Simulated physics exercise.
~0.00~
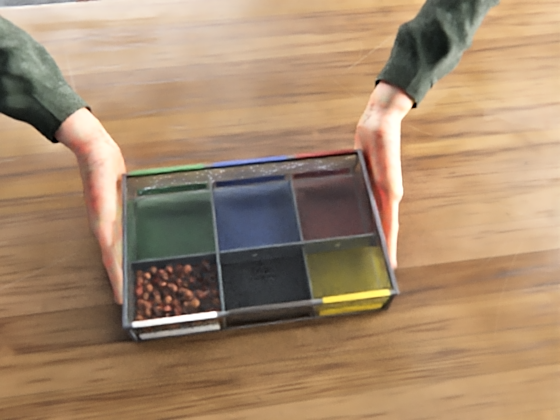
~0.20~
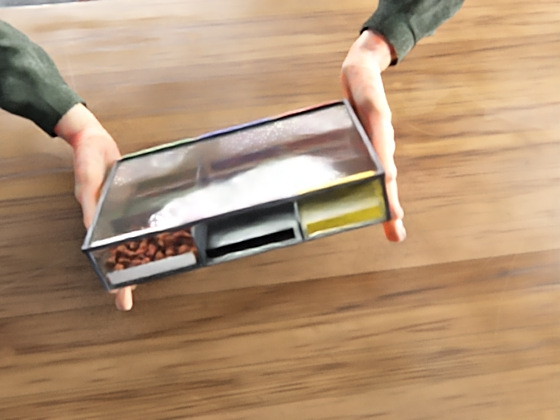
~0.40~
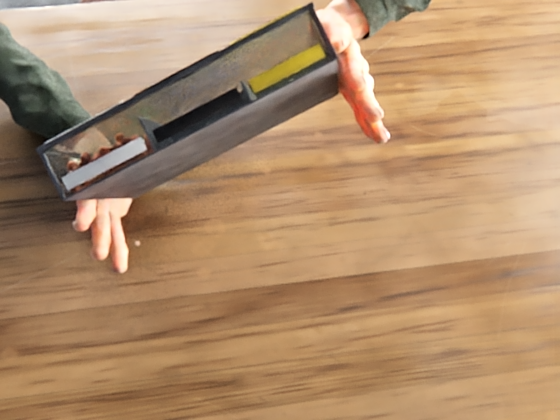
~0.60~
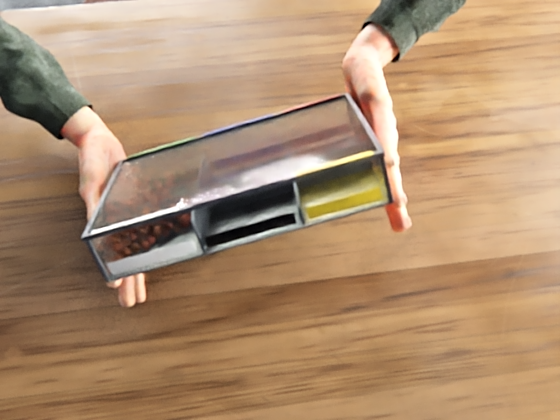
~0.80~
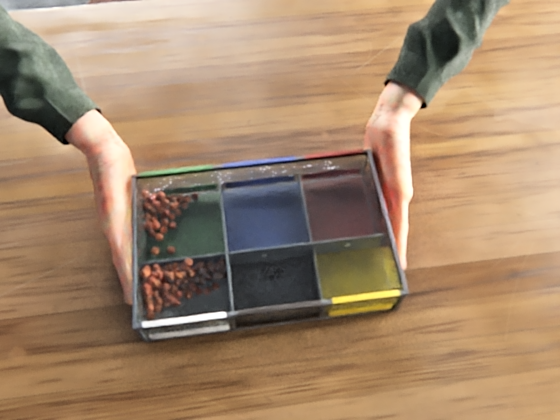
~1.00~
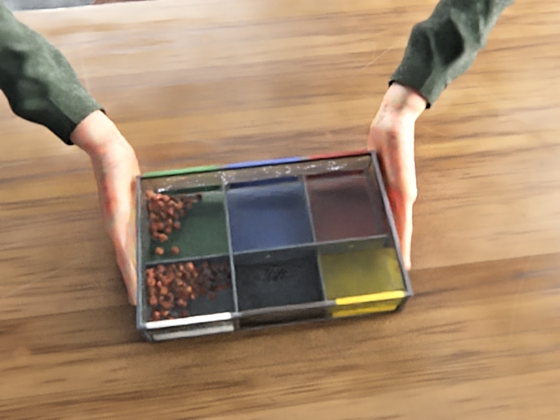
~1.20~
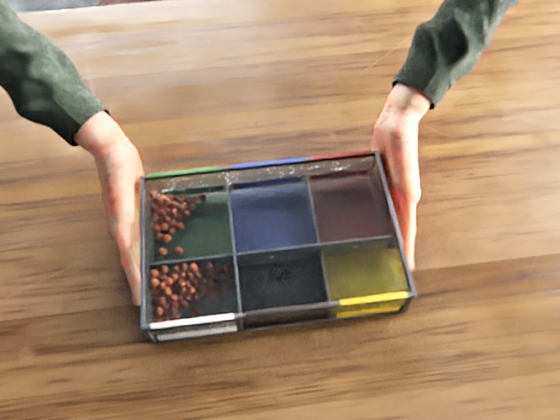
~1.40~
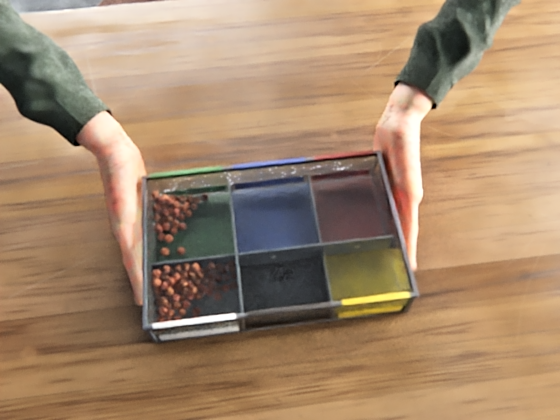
To begin with, two hands in dark green sleeves hold a clear-lidded box of six compartments above a wooden table, with small reddish-brown pellets gathered in the front left one, marked white. The hands lift the box and tip it steeply, its left end dropping low and its front side swinging into view, while glare hides part of the inside. They then lower it and bring it back flat. Some pellets now lie in the green compartment behind, though most remain in the white one. The blue, red, black and yellow compartments hold none as the box rests still between the hands.
